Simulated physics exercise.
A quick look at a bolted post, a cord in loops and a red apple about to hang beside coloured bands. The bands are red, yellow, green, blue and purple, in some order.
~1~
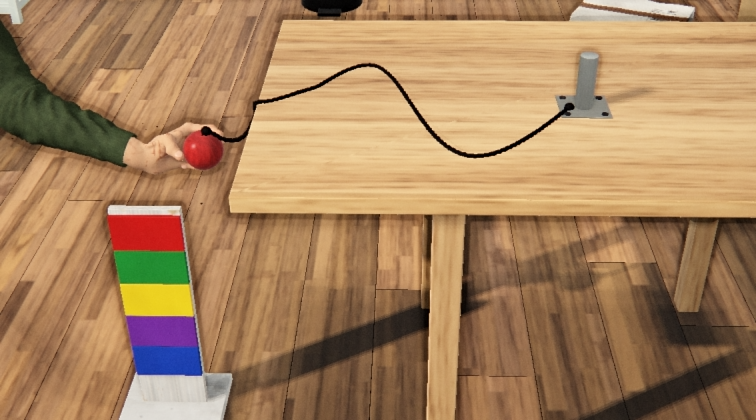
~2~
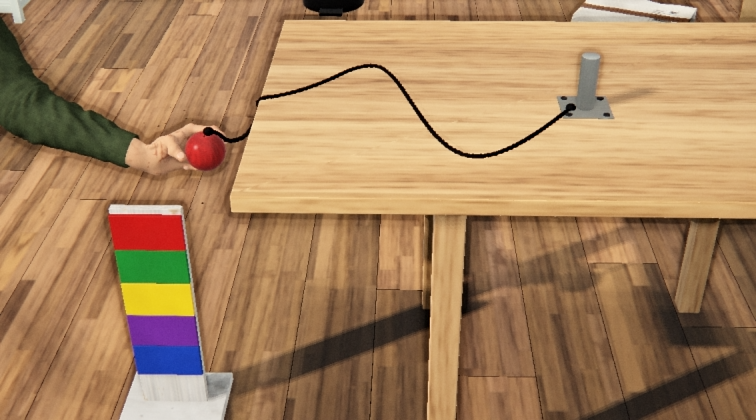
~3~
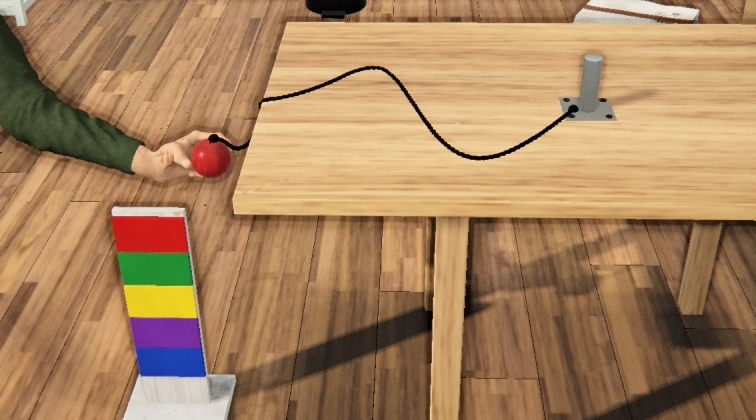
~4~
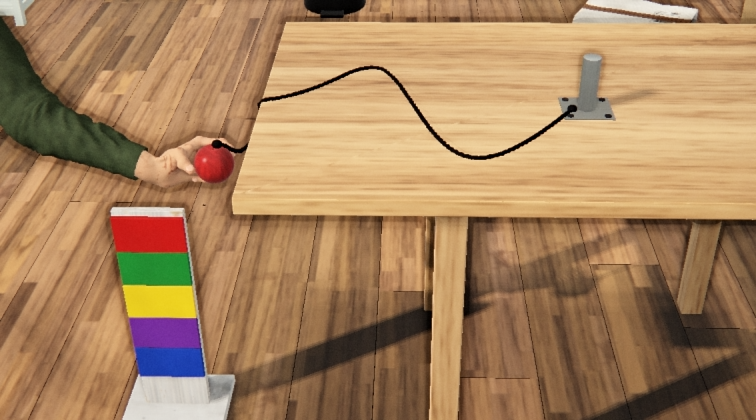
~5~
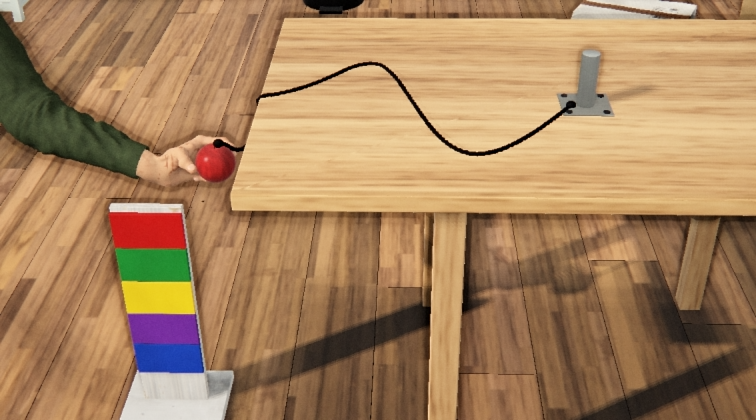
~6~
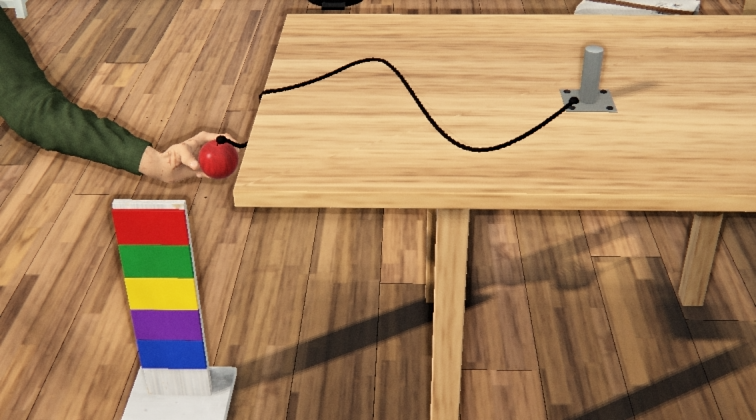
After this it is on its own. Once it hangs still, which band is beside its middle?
Its middle rests at the blue band.
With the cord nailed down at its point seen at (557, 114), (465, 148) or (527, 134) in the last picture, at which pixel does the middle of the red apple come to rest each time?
In that order: (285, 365), (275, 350) and (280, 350).
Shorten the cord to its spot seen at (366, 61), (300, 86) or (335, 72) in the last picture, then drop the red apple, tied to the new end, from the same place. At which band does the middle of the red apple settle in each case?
Taking them in turn: None, it hangs higher; green; red.
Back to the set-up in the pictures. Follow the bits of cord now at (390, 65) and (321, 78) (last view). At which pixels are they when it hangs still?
They go to (260, 155) and to (267, 237).
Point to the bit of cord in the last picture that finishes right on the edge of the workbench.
At (404, 81), roughly.
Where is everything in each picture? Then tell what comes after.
In the first picture, red apple (204, 150); red (146, 235); green (151, 269); yellow (157, 301); purple (162, 332); blue (167, 362).
In the second picture, red apple (206, 151); cord through (542, 130) (459, 153) (412, 104) (367, 66) (285, 95).
In the third picture, red apple (211, 158).
In the fourth picture, red apple (215, 164); cord through (544, 131) (461, 155) (414, 105) (369, 68) (286, 97).
In the fifth picture, red apple (216, 163).
In the sixth picture, red apple (219, 159); cord through (545, 123) (462, 147) (415, 98) (370, 60) (288, 89).
Early on, apple near (249, 350); level with blue.
Midway, apple near (307, 365); level with blue.
Near the end, apple near (261, 355); level with blue.
Finally, apple near (286, 365); level with blue. The blue one.
